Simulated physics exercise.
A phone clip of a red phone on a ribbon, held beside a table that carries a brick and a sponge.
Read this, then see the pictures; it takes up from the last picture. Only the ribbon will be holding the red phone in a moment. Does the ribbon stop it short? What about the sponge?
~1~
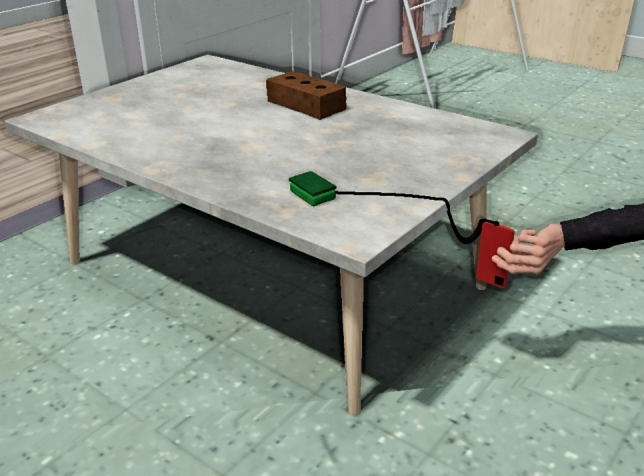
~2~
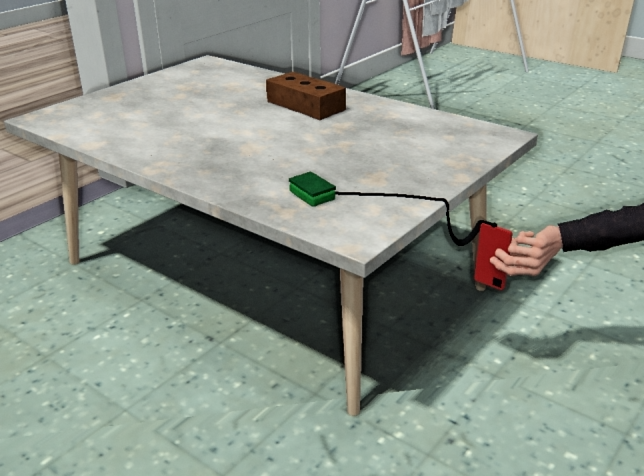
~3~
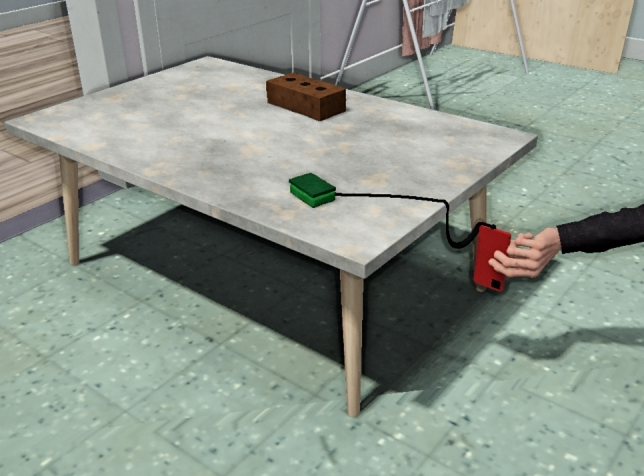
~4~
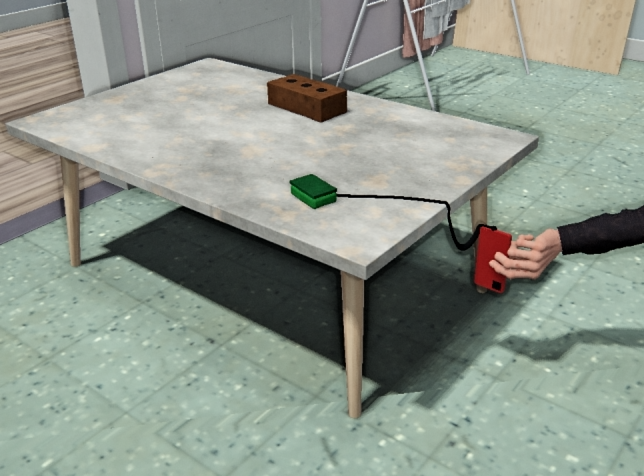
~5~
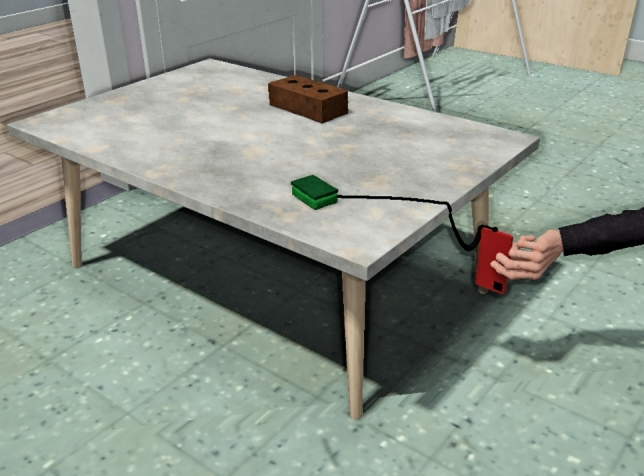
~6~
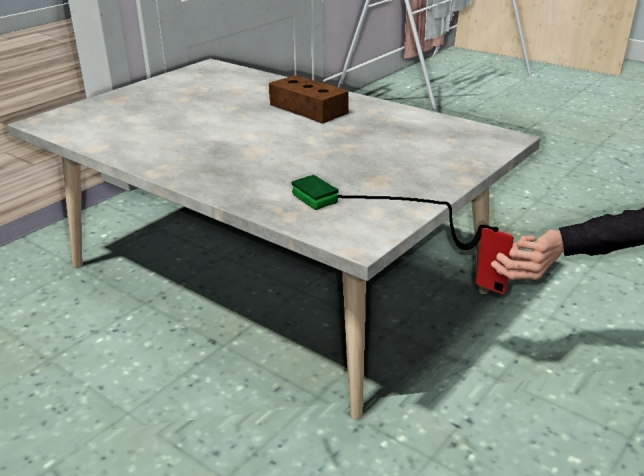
By the end the red phone has gone all the way down, and the sponge has been taken down too.
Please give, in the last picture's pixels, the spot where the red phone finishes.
End point, last frame: (472, 392).
Then, 0.26 s past the final frame, phone on the floor near (484, 329); brick still; sponge tugged along near (344, 193).
Then, 0.50 s past the final frame, phone on the floor near (470, 392); brick still; sponge over the edge.
Then, 0.72 s past the final frame, phone on the floor near (471, 392); brick still; sponge down on the floor.
When it is over, phone on the floor near (472, 392); brick still; sponge down on the floor. The red phone drops all the way and the sponge is dragged off.
